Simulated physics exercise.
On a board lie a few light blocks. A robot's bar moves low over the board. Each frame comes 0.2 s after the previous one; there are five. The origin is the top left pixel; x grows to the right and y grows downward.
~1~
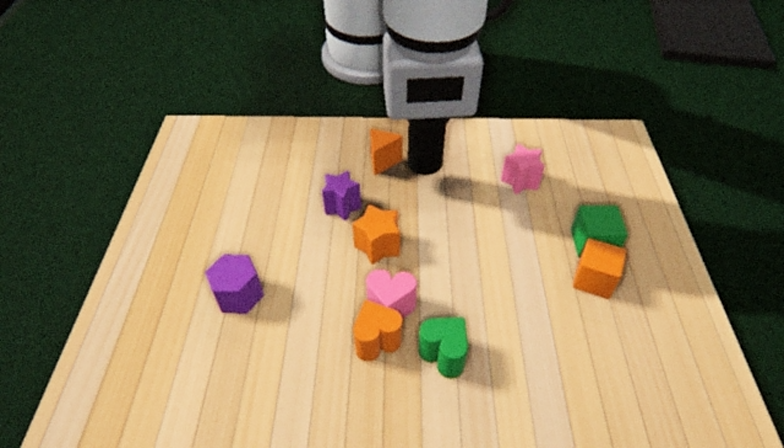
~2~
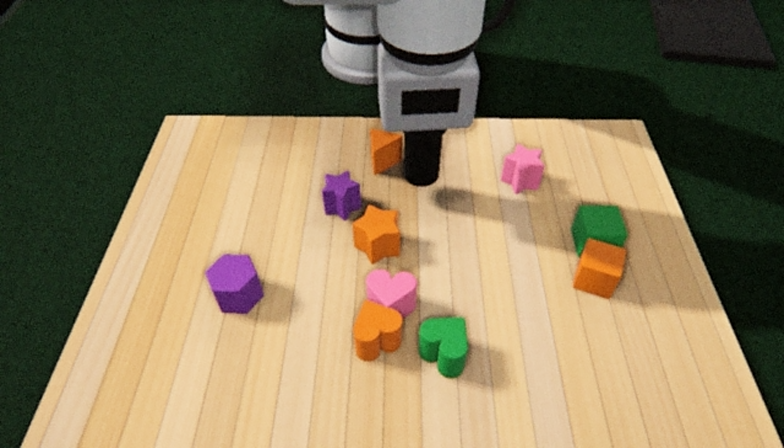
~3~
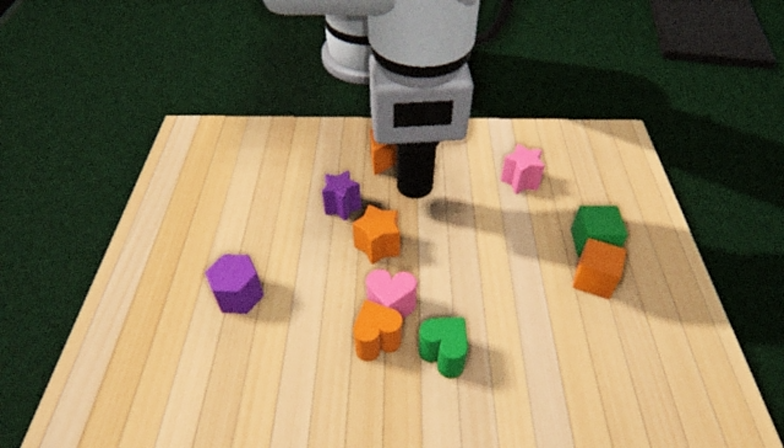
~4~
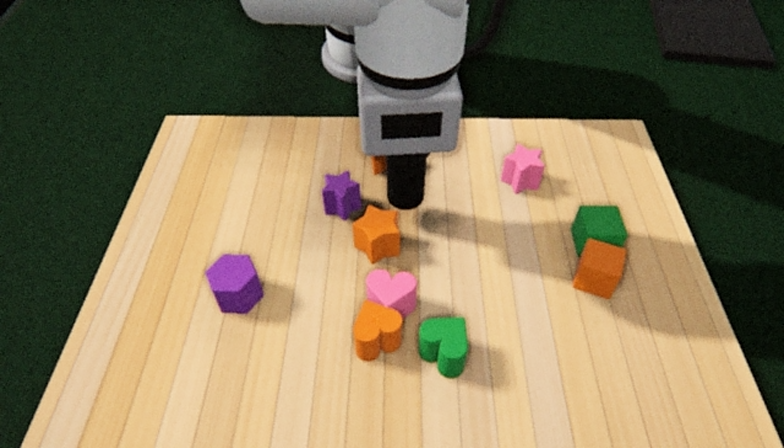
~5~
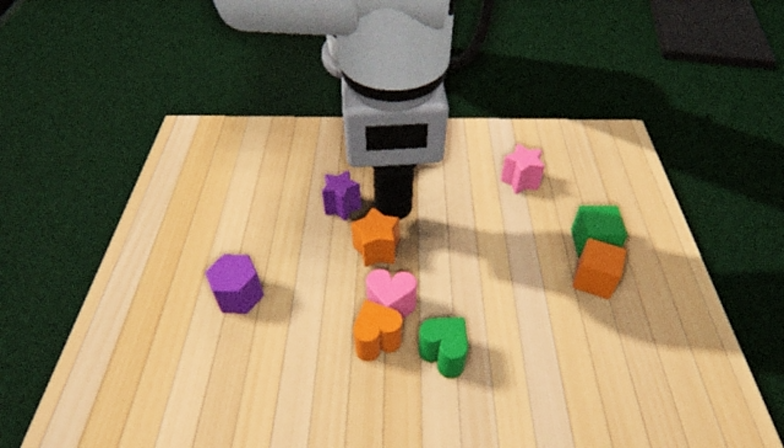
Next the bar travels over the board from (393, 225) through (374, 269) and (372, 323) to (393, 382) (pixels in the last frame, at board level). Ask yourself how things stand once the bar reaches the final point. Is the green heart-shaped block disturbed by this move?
At the moment the path ends, the green heart-shaped block no longer stands where it did.
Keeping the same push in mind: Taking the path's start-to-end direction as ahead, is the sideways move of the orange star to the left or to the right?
Shifts right.
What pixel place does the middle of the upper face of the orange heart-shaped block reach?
That would be at about pixel (387, 411).
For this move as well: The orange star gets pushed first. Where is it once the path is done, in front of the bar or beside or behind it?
I'd say the orange star has slipped off and sits beside or behind the bar.
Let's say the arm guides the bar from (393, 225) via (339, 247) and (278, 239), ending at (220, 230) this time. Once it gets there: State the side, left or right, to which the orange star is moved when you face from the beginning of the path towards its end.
It shifts leftward.
The first path, step by step. One third of the way, bar at (373, 252); orange heart-shaped block at (376, 327); orange star at (349, 272); pink heart-shaped block at (389, 294), turned 45° anticlockwise.
Two thirds of the way, bar at (371, 307); orange heart-shaped block at (383, 362); orange star at (329, 308), turned 50° clockwise; pink heart-shaped block at (399, 325), turned 55° anticlockwise.
At the end, bar at (393, 367); purple star in place; orange heart-shaped block at (387, 411), turned 35° clockwise; orange star at (329, 310), turned 60° clockwise; pink heart-shaped block at (431, 380), turned 70° anticlockwise; green heart-shaped block at (469, 348), turned 70° anticlockwise.
